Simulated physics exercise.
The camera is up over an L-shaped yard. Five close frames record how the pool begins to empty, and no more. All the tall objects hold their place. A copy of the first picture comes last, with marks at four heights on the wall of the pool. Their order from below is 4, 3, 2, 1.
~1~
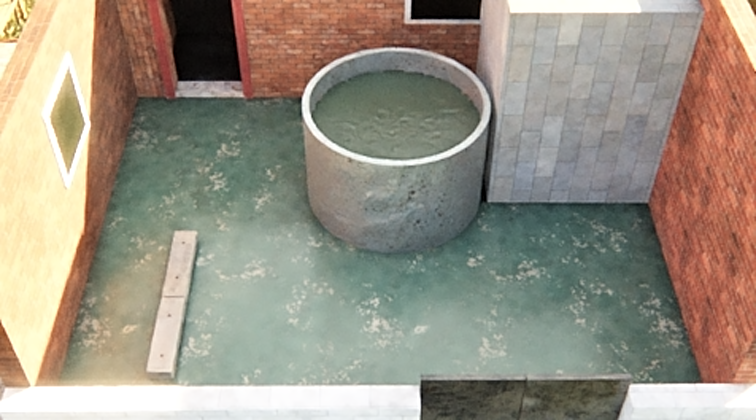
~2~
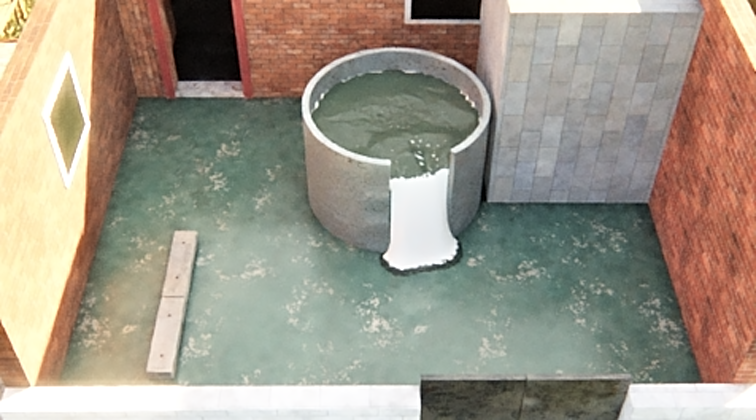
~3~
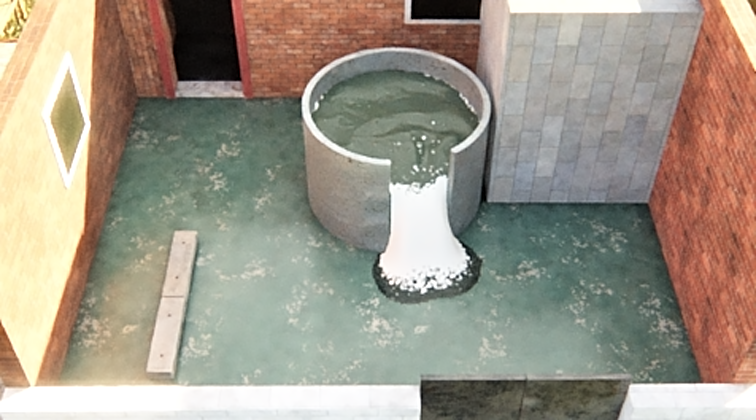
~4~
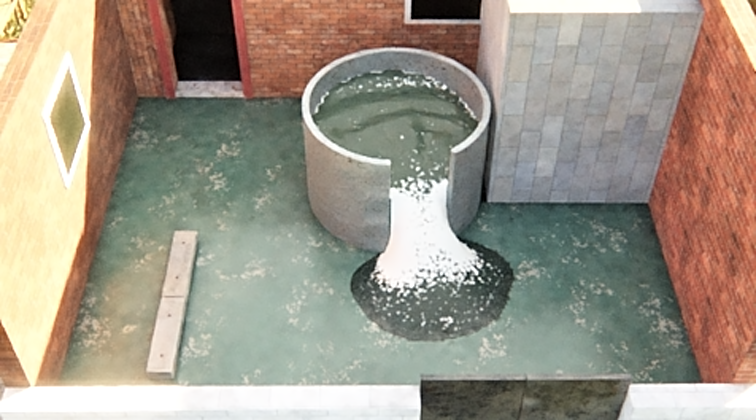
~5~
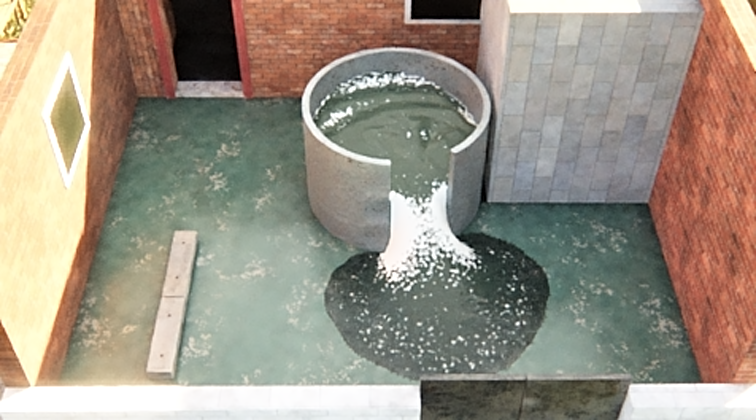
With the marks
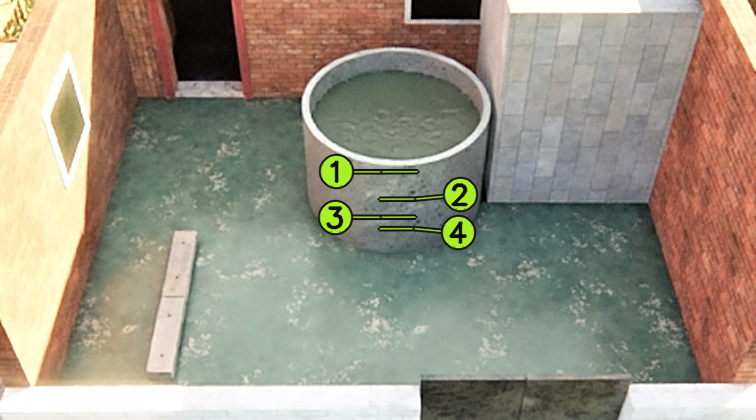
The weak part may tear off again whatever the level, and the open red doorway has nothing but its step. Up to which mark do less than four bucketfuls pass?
Go for 2.
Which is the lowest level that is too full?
That would be 1.
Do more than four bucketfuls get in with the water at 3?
No, that is safe.
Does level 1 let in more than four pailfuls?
Yes, it does.
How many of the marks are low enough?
Three of the four.
On the marked copy, 1 at (398, 171); 2 at (398, 199); 3 at (397, 217); 4 at (397, 228); from the bottom up 4, 3, 2, 1.
For level 1, about 10 bucketfuls get in.
For level 2, a splash gets over, under a bucket.
For level 3, nothing gets over.
For level 4, nothing gets over.
